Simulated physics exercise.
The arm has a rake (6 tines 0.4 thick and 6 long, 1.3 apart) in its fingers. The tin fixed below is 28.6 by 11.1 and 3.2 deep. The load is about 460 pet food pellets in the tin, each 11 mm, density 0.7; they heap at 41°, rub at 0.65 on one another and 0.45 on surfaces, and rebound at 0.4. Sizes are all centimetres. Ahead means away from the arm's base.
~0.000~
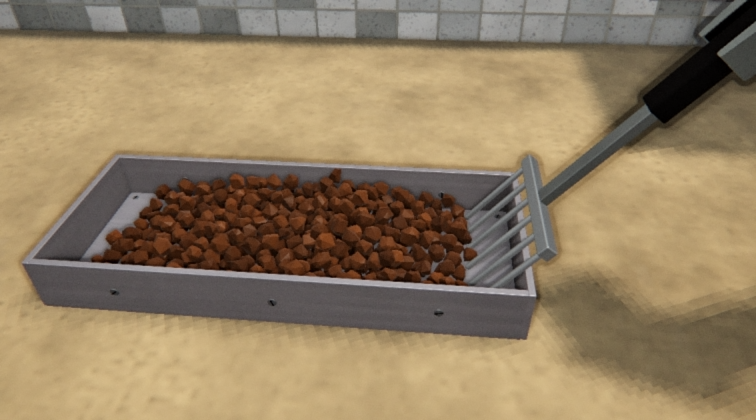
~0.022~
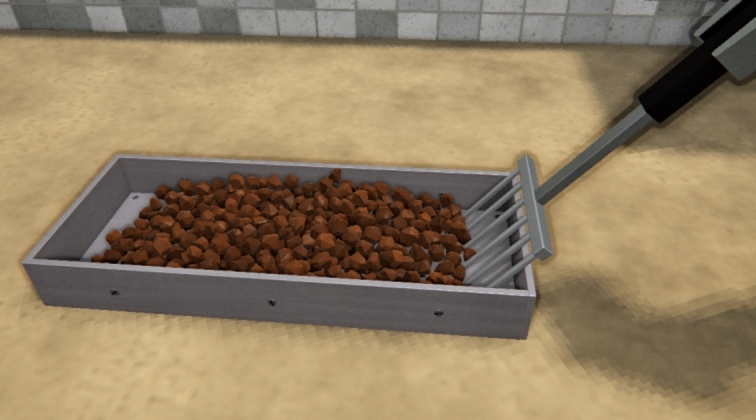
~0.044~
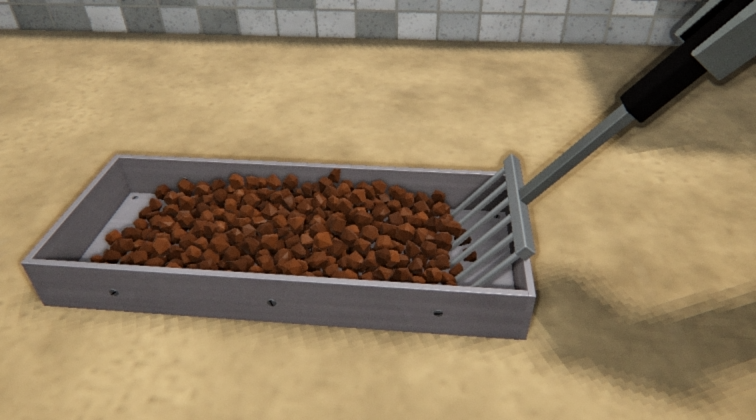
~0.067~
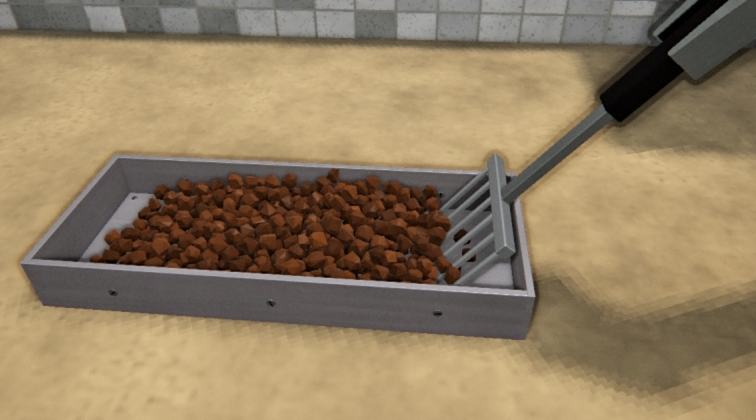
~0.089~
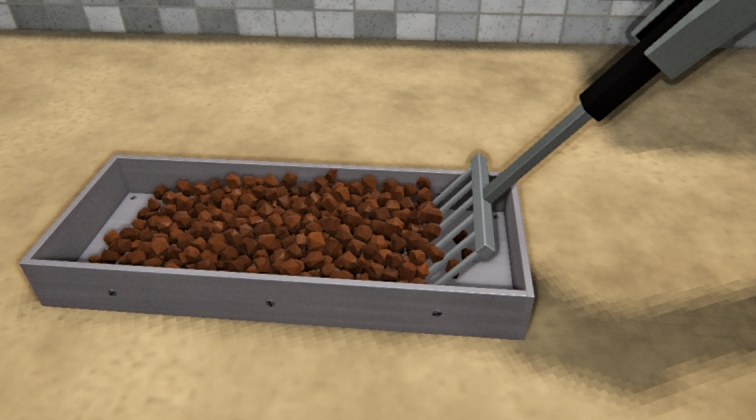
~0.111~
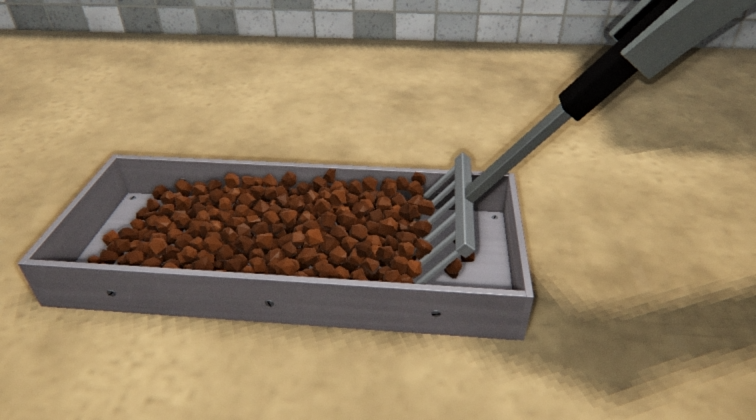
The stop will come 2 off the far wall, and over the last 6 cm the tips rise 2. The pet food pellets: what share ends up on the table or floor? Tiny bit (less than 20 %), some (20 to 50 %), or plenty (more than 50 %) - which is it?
Some.
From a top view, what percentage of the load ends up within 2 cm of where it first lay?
10 %.
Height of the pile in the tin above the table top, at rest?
It reaches some 5.0 cm above the table.
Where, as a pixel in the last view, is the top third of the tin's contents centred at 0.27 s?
The top third is centred near (263, 218) in the last picture.
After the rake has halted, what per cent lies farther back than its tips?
Roughly 60 per cent of the load ends behind the tips.
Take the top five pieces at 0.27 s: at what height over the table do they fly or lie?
I'd say close to 6 cm.
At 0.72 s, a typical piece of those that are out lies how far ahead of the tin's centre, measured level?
It's some 18 centimetres.
By 0.27 s, sloping 52°, highest piece 6 above the table; 458 in the tin.
By 0.44 s, sloping 52°, highest piece 11 above the table; 433 in the tin, 5 on the table or floor, 20 in flight or on the tool.
By 0.72 s, sloping 52°, highest piece 6 above the table; 304 in the tin, 148 on the table or floor, 6 in flight or on the tool.
By 1.42 s, sloping 52°, highest piece 5 above the table; 301 in the tin, 157 on the table or floor.
Final count, 301 in the tin, 157 on the table or floor. That is 34 % on the table or floor.
